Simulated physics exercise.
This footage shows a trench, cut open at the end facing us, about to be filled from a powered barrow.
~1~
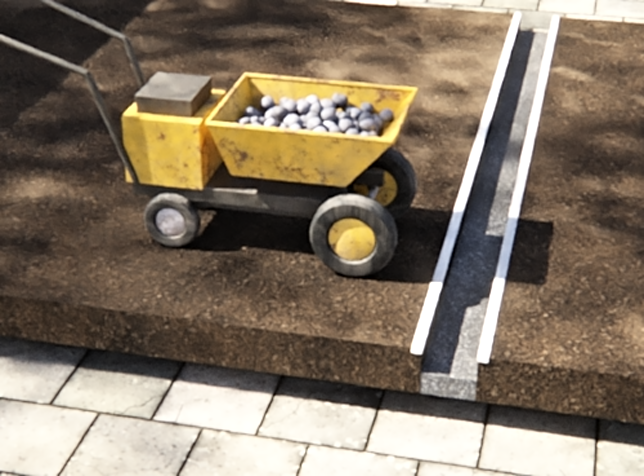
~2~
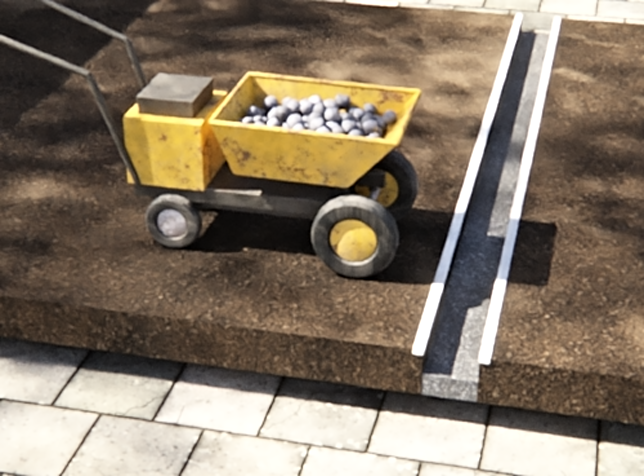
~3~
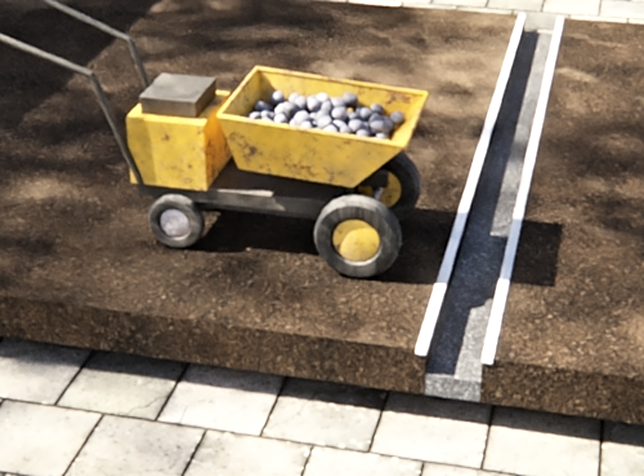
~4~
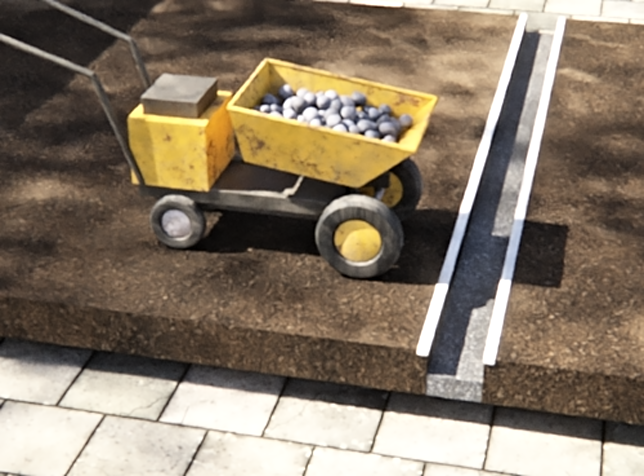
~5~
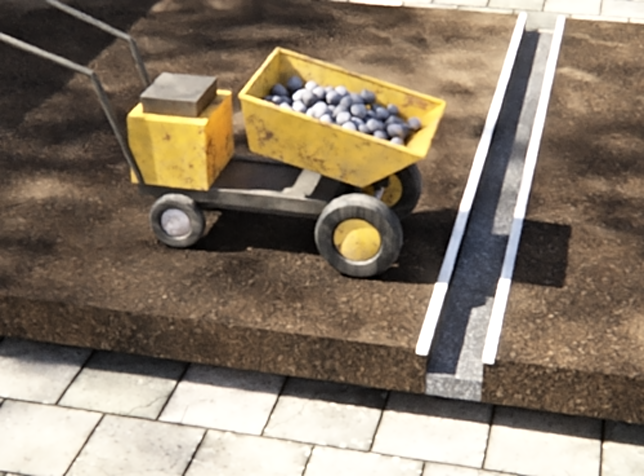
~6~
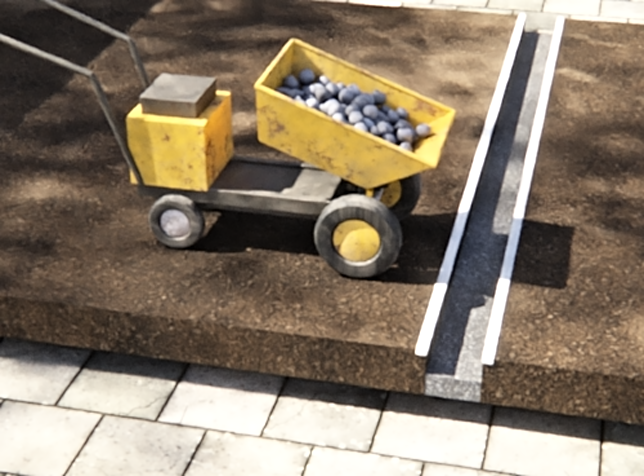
A yellow powered barrow stands on a slab of dark brown ground, seen from above and to one side in dappled sunlight, with pale paving in front and behind. Its skip holds round grey-blue cobbles, and to its right a narrow, pale-edged trench runs back from its open near end. The barrow shifts very slightly right, then its skip rises at the back and tilts rightward, the cobbles still inside.
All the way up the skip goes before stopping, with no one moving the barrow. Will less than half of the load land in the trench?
The minority.
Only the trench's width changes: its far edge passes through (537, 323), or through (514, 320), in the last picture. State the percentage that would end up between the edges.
The first case gives close to 80 per cent and the second close to 50 per cent.
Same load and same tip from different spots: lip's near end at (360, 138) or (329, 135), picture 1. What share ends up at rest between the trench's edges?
First spot: About 70 percent; second spot: About 60 percent.
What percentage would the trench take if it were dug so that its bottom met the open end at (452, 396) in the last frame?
It comes out near 40 percent.
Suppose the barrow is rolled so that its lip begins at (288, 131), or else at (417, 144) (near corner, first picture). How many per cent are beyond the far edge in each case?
About 0 percent the first time, about 90 percent the second.
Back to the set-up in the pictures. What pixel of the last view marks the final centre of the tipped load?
Somewhere around (534, 260) in the final view.
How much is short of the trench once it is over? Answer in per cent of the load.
Result: Some 0 % of the load.
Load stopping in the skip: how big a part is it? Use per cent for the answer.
Something like 0 in every hundred.
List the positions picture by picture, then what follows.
The first frame shows lip of the skip (393, 141), level; top of the load (313, 120), round cobbles; first edge of the trench (429, 309); far edge (492, 317), the trench under half as wide as the skip, and about half as deep as wide.
The second frame shows lip of the skip (396, 143), tipped barely; top of the load (316, 121).
The third frame shows lip of the skip (404, 146), tipped barely; top of the load (323, 119).
The fourth frame shows lip of the skip (414, 151), tipped a little; top of the load (300, 106).
The fifth frame shows lip of the skip (424, 156), tipped a little; top of the load (297, 107).
The sixth frame shows lip of the skip (434, 166), tipped clearly; top of the load (309, 101); first edge of the trench (433, 311); far edge (496, 318).
Just after the last frame, skip tipped steeply; every one in the skip.
A moment on, skip tipped right over; the larger part in the skip; about a tenth in or heaped over the trench; about a tenth beyond it; just a few falling.
Further on, skip tipped right over; about a tenth in the skip; roughly a quarter in or heaped over the trench; roughly two thirds beyond it.
When it is over, skip tipped right over; roughly a third in or heaped over the trench; roughly two thirds beyond it.
